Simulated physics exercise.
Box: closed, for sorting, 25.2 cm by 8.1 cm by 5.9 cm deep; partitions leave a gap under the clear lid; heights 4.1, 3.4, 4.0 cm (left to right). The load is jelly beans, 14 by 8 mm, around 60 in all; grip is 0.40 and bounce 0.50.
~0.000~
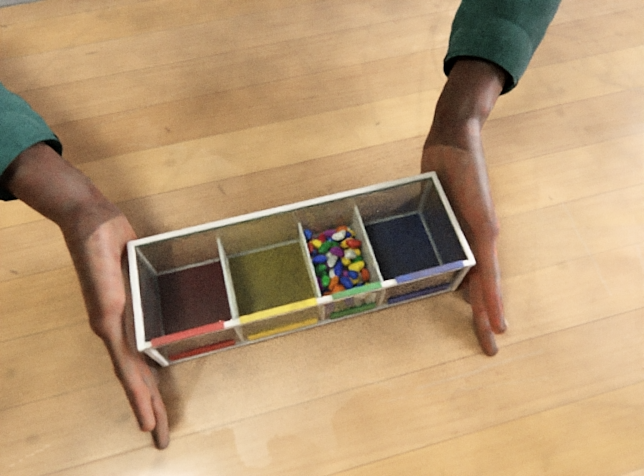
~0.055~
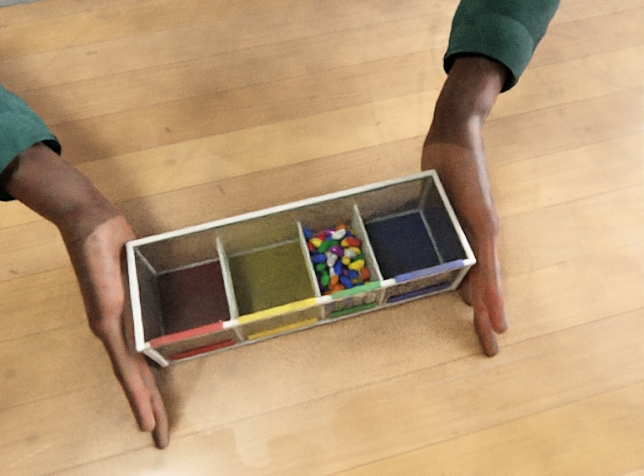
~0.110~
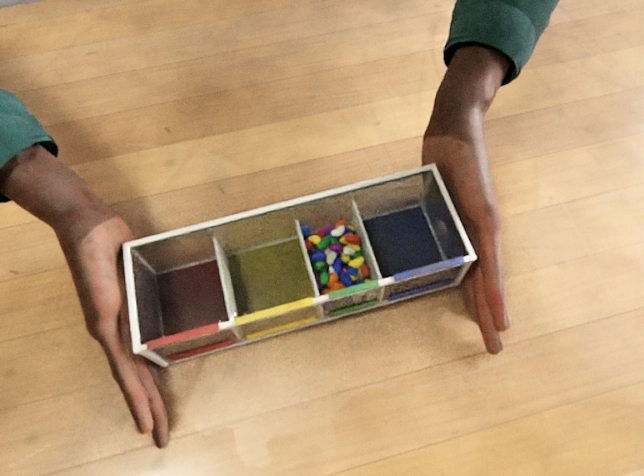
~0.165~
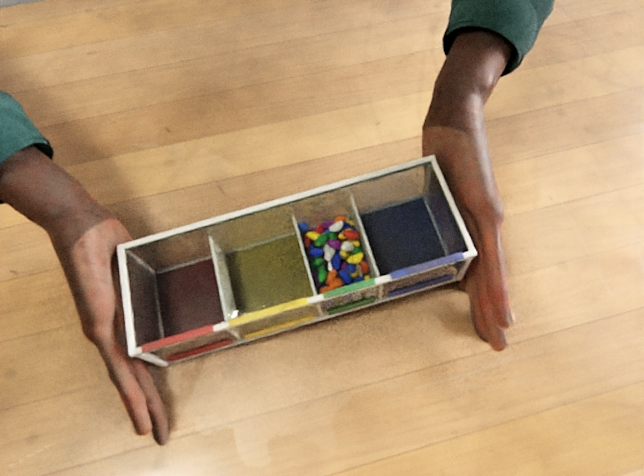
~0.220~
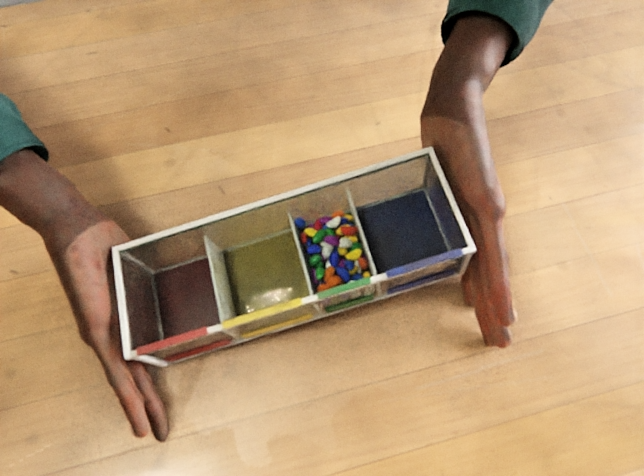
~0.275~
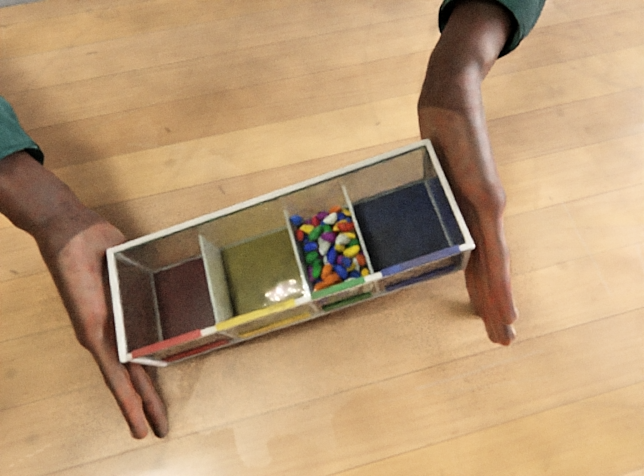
A clear, white-edged box with four compartments tilts slightly between two hands in green sleeves, seen from above over a pale wooden floor under a still camera. Its sections are marked red, yellow, green and blue from left to right, with many-coloured jelly beans in the green one. The hands gradually lower the left end and raise the right, and small glints appear in the yellow section.
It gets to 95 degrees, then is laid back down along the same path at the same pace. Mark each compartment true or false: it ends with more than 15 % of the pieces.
Red compartment: True, blue compartment: False, green compartment: True, yellow compartment: True.
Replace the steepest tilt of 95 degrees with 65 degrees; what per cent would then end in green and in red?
Then the green compartment would keep 95 per cent and the red one 0 per cent.
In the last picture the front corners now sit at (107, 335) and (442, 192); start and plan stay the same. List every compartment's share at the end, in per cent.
Red 40 %, blue 0 %, green 25 %, yellow 35 %.
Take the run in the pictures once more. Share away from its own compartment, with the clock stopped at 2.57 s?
Roughly 60 percent of it.
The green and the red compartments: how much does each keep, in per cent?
Green 40 %, red 30 %.
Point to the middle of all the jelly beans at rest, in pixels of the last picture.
(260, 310) or so.
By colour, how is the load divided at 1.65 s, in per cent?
It splits as red 0, blue 0, green 85 and yellow 15 percent.
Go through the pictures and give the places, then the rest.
Box tilt 0 degrees, front corners at (144, 344) and (468, 261); green 100 %, in the first picture.
Box tilt 1 degrees, front corners at (143, 345) and (469, 260), in the second picture.
Box tilt 3 degrees, front corners at (140, 346) and (469, 256), lowest corner left front, in the third picture.
Box tilt 6 degrees, front corners at (136, 349) and (469, 252), lowest corner left front, in the fourth picture.
Box tilt 10 degrees, front corners at (131, 352) and (468, 248), lowest corner left front, in the fifth picture.
Box tilt 13 degrees, front corners at (127, 355) and (467, 244), lowest corner left front; green 100 %. The box's pace is about 60 degrees a second, in the sixth picture.
After 1.65 s, tilt 95 degrees; green 85 %, yellow 15 %.
Then, at 2.57 s, tilt 43 degrees; red 30 %, green 40 %, yellow 30 %.
After 3.48 s, tilt 0 degrees; red 30 %, green 40 %, yellow 30 %.
By 4.1 s all is still; red 30 %, blue 0 %, green 40 %, yellow 30 %.
